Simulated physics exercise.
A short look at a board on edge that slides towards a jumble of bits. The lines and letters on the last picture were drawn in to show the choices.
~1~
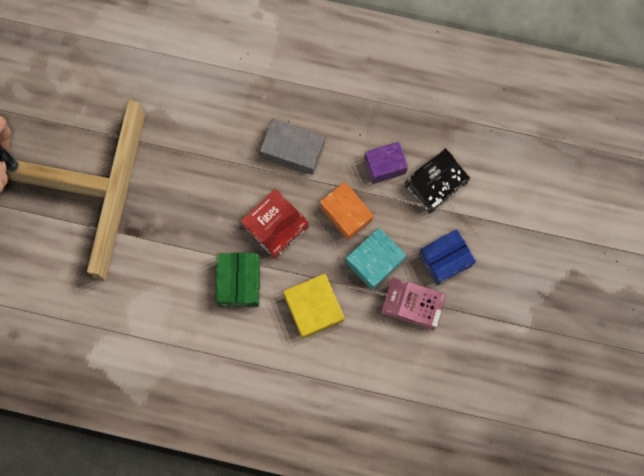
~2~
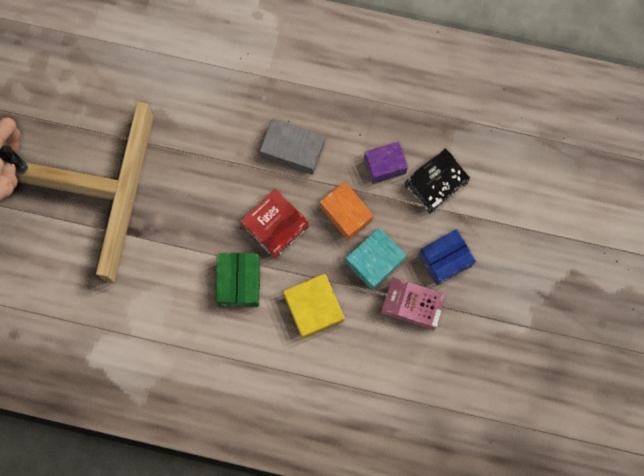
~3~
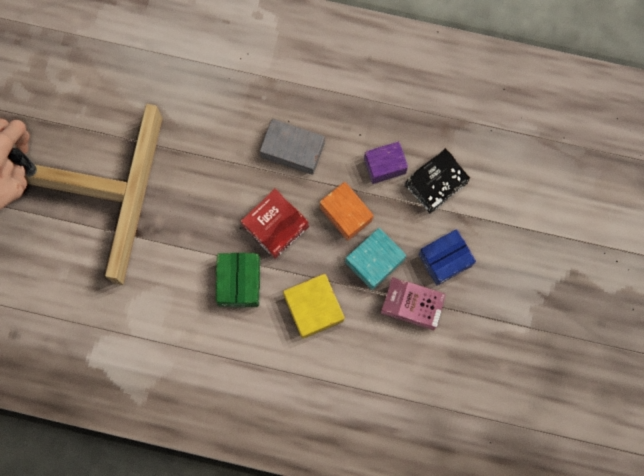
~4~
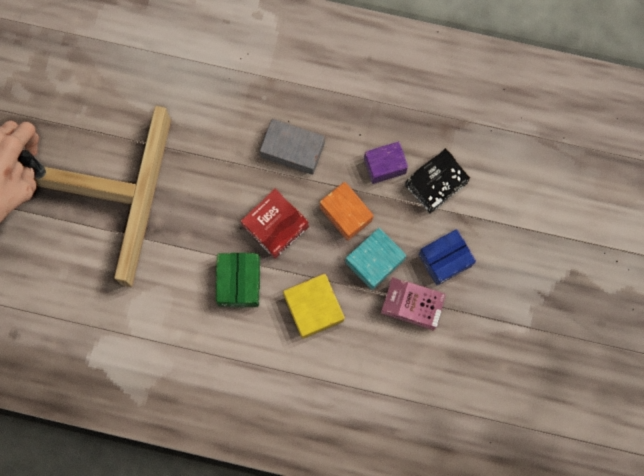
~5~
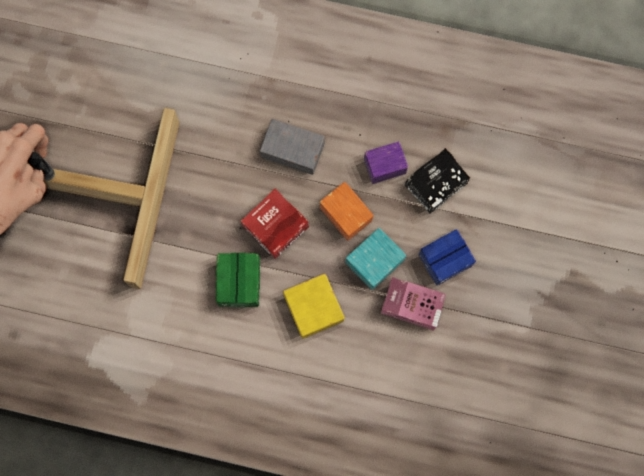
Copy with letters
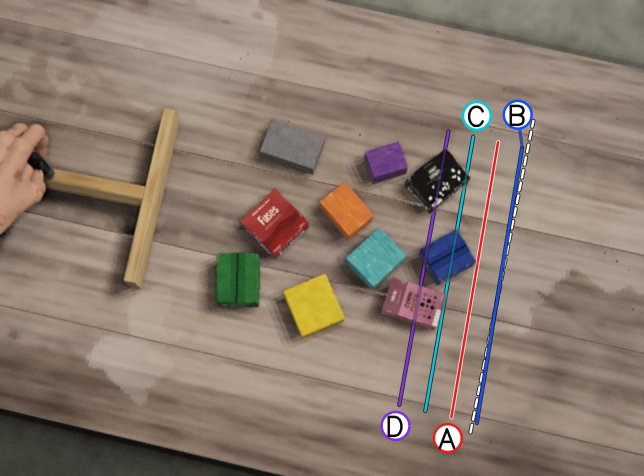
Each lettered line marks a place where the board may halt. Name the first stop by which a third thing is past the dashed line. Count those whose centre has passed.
As far as mark C.
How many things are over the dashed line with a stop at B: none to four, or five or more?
In all, five or more.
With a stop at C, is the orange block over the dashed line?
No.
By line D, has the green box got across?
No.
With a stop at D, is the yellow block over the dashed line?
No.
On the marked copy, A at (475, 276); B at (500, 282); C at (450, 271); D at (424, 265); the dashed line at (503, 272).
With C. Early on, board (257, 218); blue box (447, 258); pink packet (413, 304); none across.
Further on, board (364, 243); pink packet (474, 321); blue box (459, 254); none across.
At the end, board (449, 262); pink packet (558, 342); blue box (522, 266); four across.
As for the rest, A gets four across, but is farther than needed; B gets seven across, but is farther than needed; D gets only one across.
